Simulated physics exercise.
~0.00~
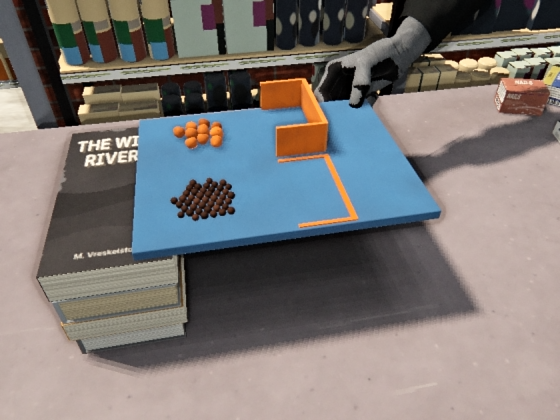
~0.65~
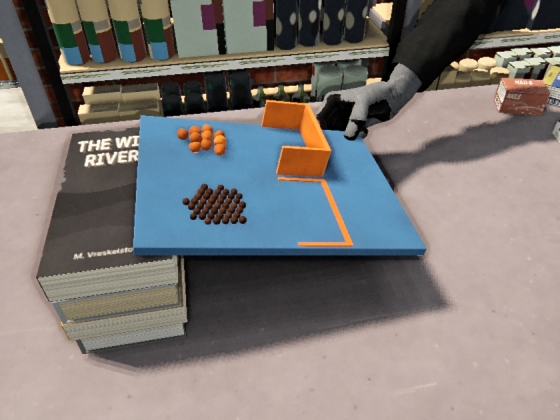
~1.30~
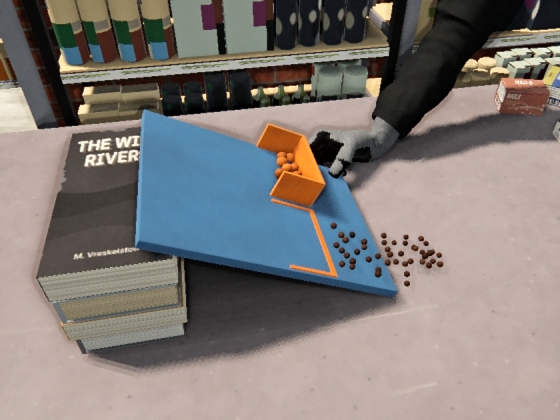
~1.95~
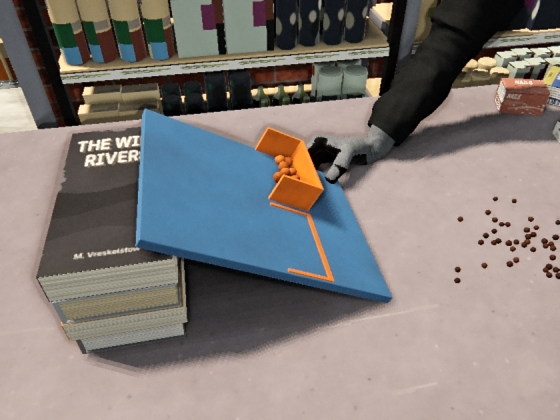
Gloved hand lowering a blue board into a ramp, dark balls rolling off past a flat orange outline, orange balls gathering behind a raised barrier.
